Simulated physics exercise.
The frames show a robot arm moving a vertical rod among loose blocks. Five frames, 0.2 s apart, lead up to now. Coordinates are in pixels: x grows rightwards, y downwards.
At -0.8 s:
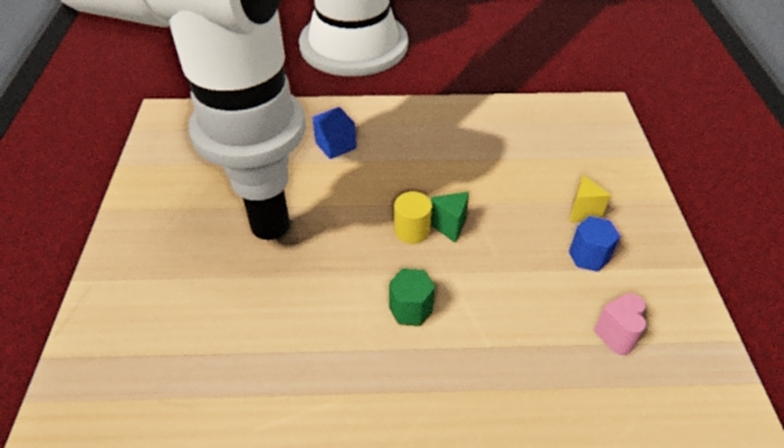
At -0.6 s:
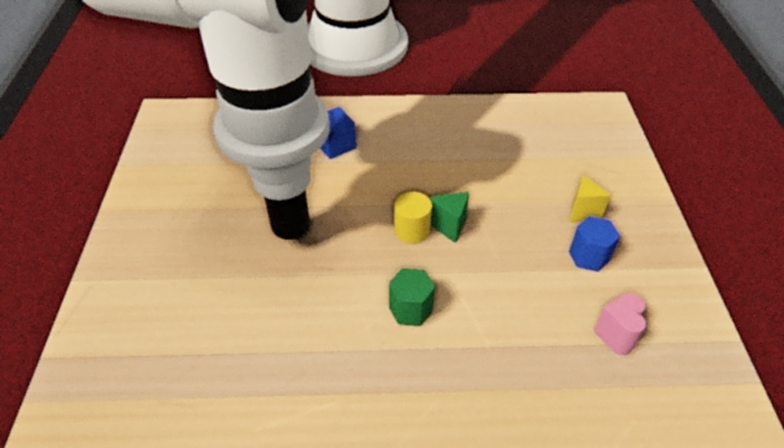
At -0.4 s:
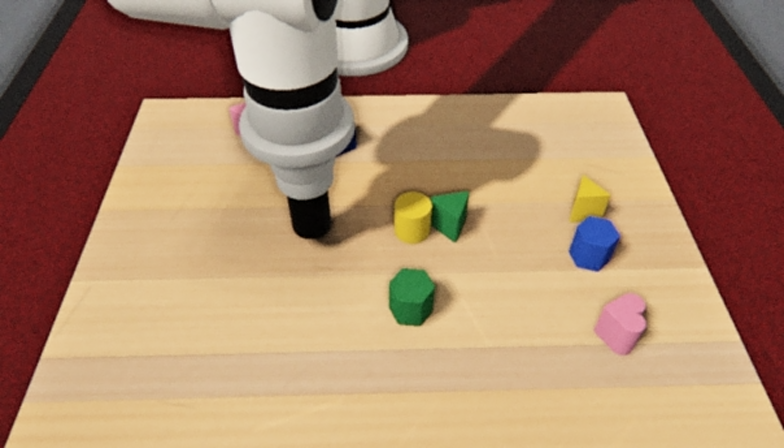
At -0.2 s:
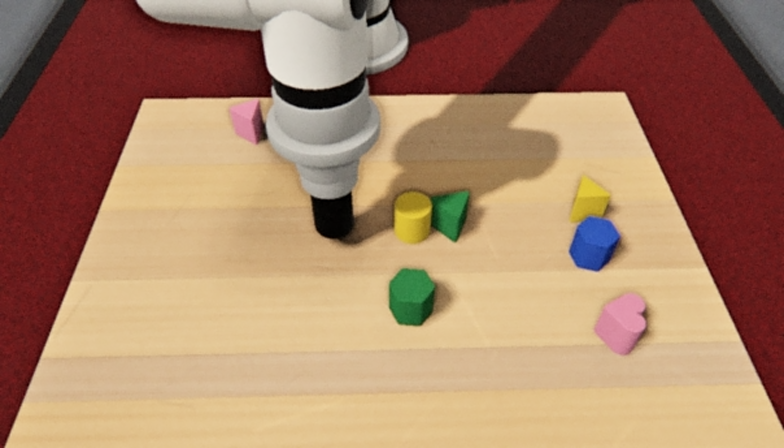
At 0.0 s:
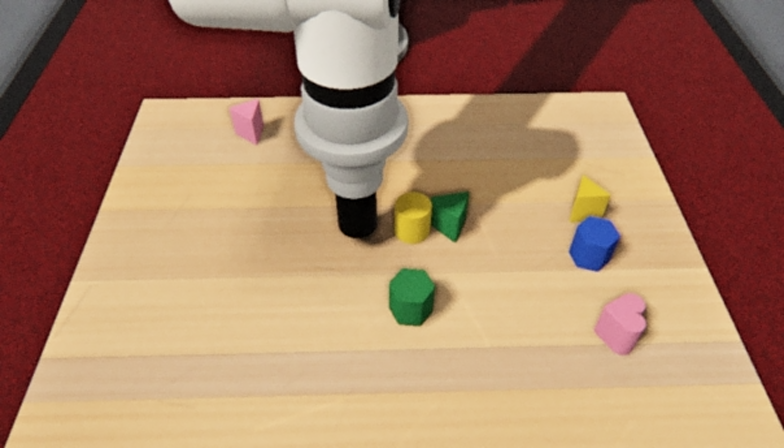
A robot arm holding a black-tipped vertical rod slides steadily to the right across a wooden board, passing in front of a blue block and uncovering a pink one at the back. It ends just left of the yellow round block, while all the scattered blocks stay still.
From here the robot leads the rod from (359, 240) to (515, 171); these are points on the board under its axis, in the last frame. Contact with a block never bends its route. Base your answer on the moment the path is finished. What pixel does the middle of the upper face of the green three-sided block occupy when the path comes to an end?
The middle of its upper face will lie at (518, 204).
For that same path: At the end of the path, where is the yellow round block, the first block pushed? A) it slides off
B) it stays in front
My pick is A.
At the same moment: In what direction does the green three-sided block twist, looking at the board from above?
Watching from overhead, you'd notice the green three-sided block rotating clockwise.
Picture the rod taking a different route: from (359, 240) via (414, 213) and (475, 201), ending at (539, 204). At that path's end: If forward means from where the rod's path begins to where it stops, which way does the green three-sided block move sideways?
It's set to shift right.
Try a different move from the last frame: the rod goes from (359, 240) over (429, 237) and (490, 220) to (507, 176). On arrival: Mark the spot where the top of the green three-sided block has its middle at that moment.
It comes to (543, 154).
On the path given first. One third of the way, rod at (416, 199); yellow round block at (453, 194); green three-sided block at (485, 198), turned 45° clockwise.
Two thirds of the way, rod at (469, 176); yellow round block at (496, 185); green three-sided block at (517, 204), turned 85° clockwise.
At the end, rod at (518, 156); yellow round block at (504, 181); green three-sided block at (518, 204), turned 90° clockwise; yellow three-sided block still.
